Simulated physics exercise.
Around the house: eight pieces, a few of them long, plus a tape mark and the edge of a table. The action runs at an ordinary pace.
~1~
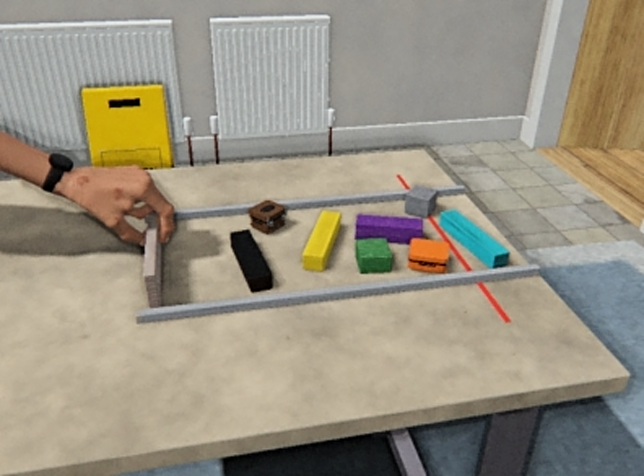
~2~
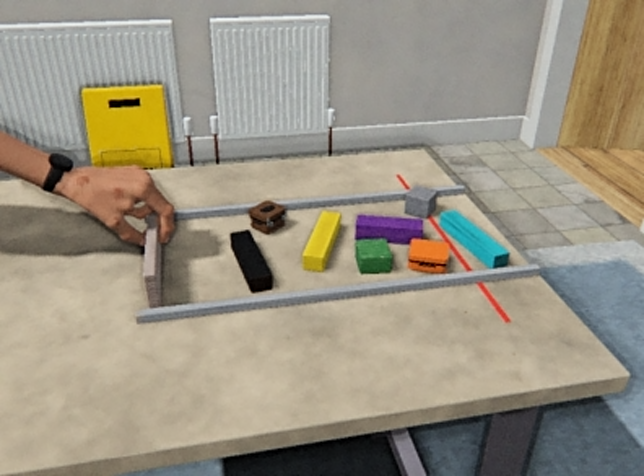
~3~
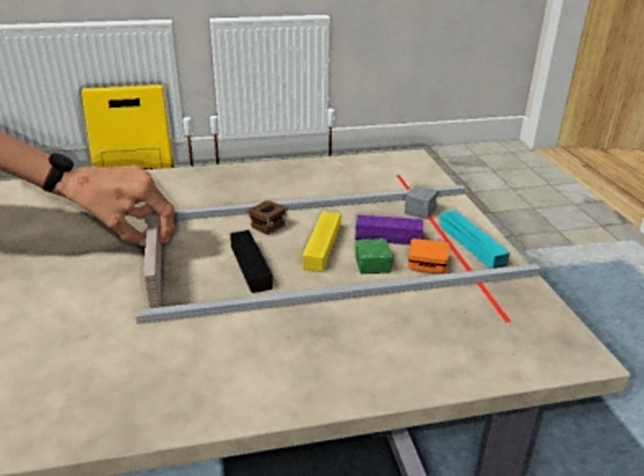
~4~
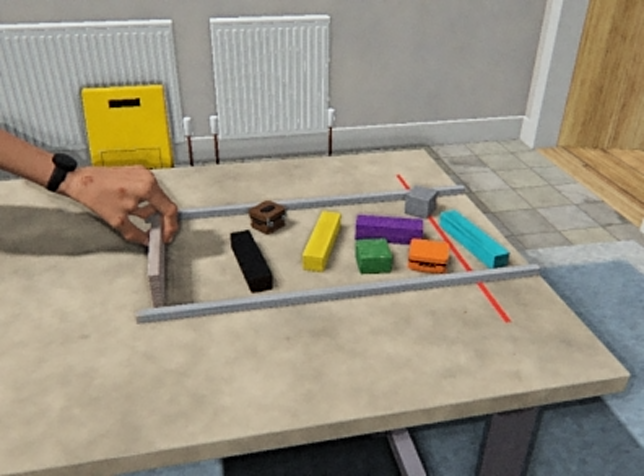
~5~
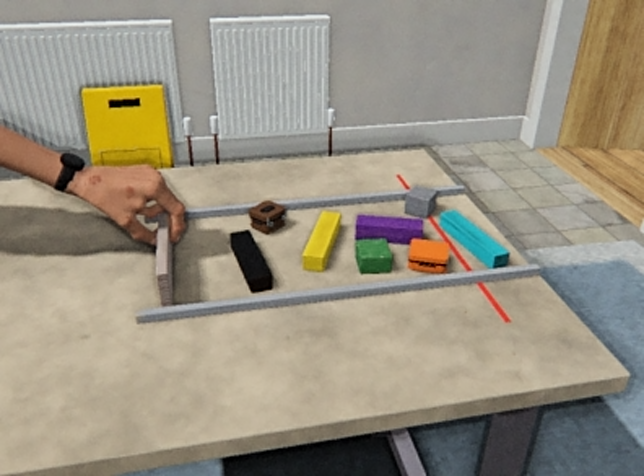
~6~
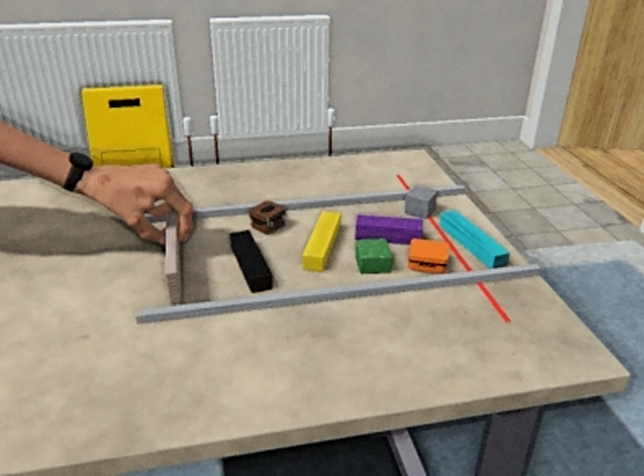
The clip opens on a hand holding a small upright board at the left end of two rails on a table, with colourful blocks and sticks lying between them near a red line. After staying nearly still, the hand slides the board slightly right, while the pieces remain unmoved.
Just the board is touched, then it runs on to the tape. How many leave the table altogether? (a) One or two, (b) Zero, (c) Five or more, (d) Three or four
d, three or four.
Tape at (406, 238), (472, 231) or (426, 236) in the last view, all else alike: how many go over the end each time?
The counts: 1, 6 and 2.
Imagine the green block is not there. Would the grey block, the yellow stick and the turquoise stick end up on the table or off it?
The grey block stays put; the yellow stick stays put; the turquoise stick comes off.
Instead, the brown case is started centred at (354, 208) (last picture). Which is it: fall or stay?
Result: The brown case remains aboard.
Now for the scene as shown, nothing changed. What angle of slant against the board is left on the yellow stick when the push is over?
Close to 0°.
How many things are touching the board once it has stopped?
It ends up touching 2.
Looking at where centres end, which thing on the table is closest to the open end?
The green block finishes closest.
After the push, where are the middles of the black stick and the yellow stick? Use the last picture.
Final positions - black stick around (461, 239), yellow stick around (471, 226).
A little later, none off yet; turquoise stick at rest near (473, 238); grey block at rest near (421, 202); orange case at rest near (428, 258).
When it is over, the number that fall off is three or four; down, purple bar, orange case and turquoise stick.
